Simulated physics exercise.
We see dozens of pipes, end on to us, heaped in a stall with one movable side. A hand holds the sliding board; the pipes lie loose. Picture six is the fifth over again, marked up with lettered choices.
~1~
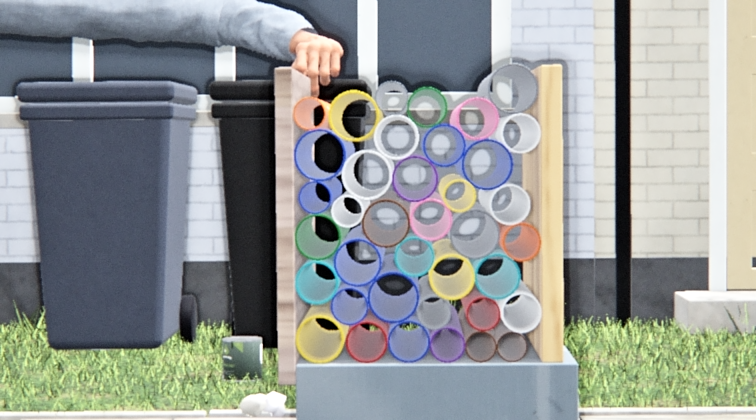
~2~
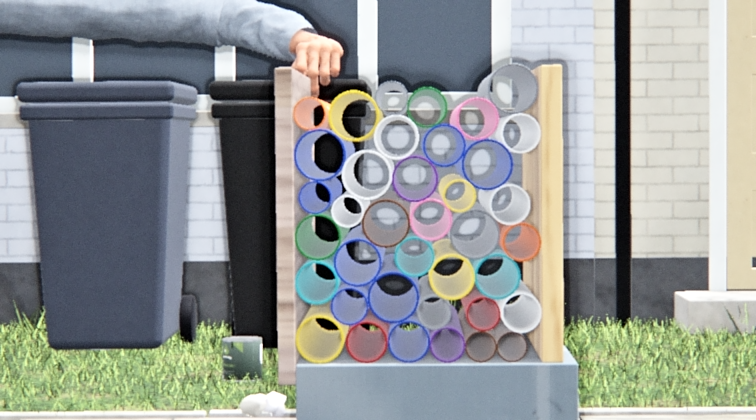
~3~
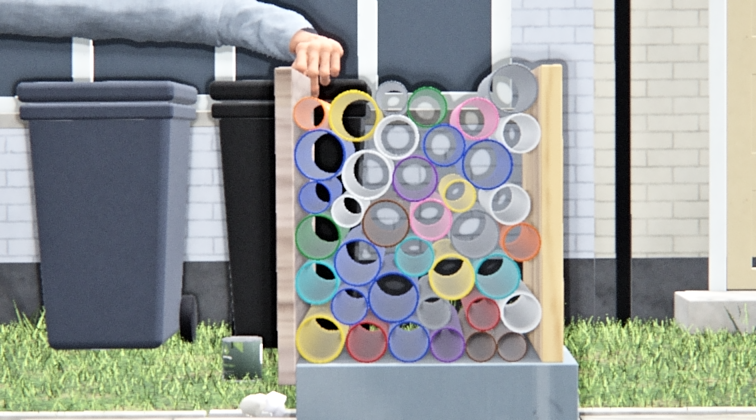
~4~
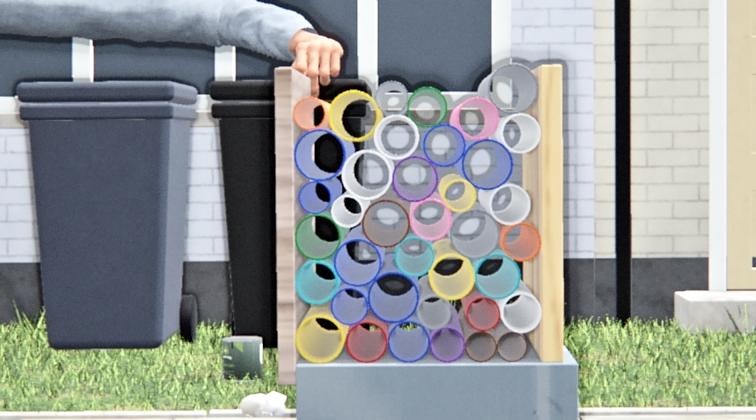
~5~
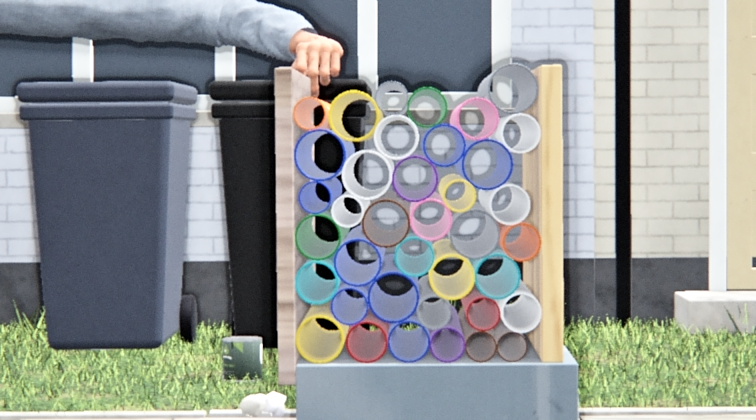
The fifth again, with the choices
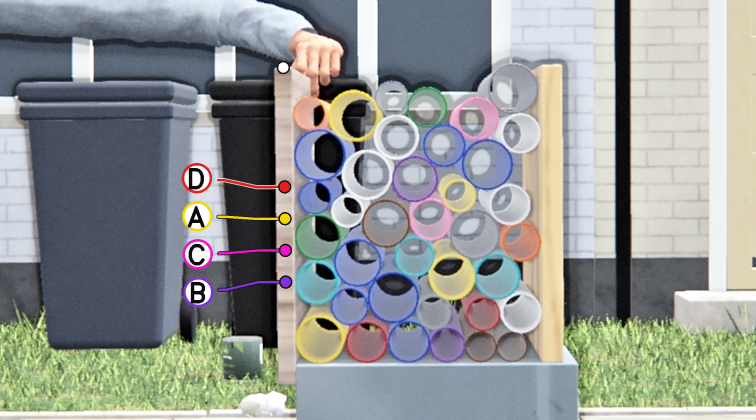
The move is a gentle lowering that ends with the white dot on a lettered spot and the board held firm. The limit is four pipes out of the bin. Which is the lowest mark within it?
Down to A.
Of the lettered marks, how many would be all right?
The number is two.
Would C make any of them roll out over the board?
Yes, at C.
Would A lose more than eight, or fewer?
It loses fewer than eight.
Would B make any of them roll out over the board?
Yes, at B.
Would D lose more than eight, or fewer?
It loses fewer than eight.
On the copy, A at (285, 219); B at (286, 282); C at (286, 251); D at (285, 187); the white dot at (284, 67).
On A. First, top of the board (293, 134).
Then, top of the board (294, 212).
Finally, top of the board (294, 219), four out over the board.
By contrast, B more than four out over the board; C more than four out over the board; D one out over the board.
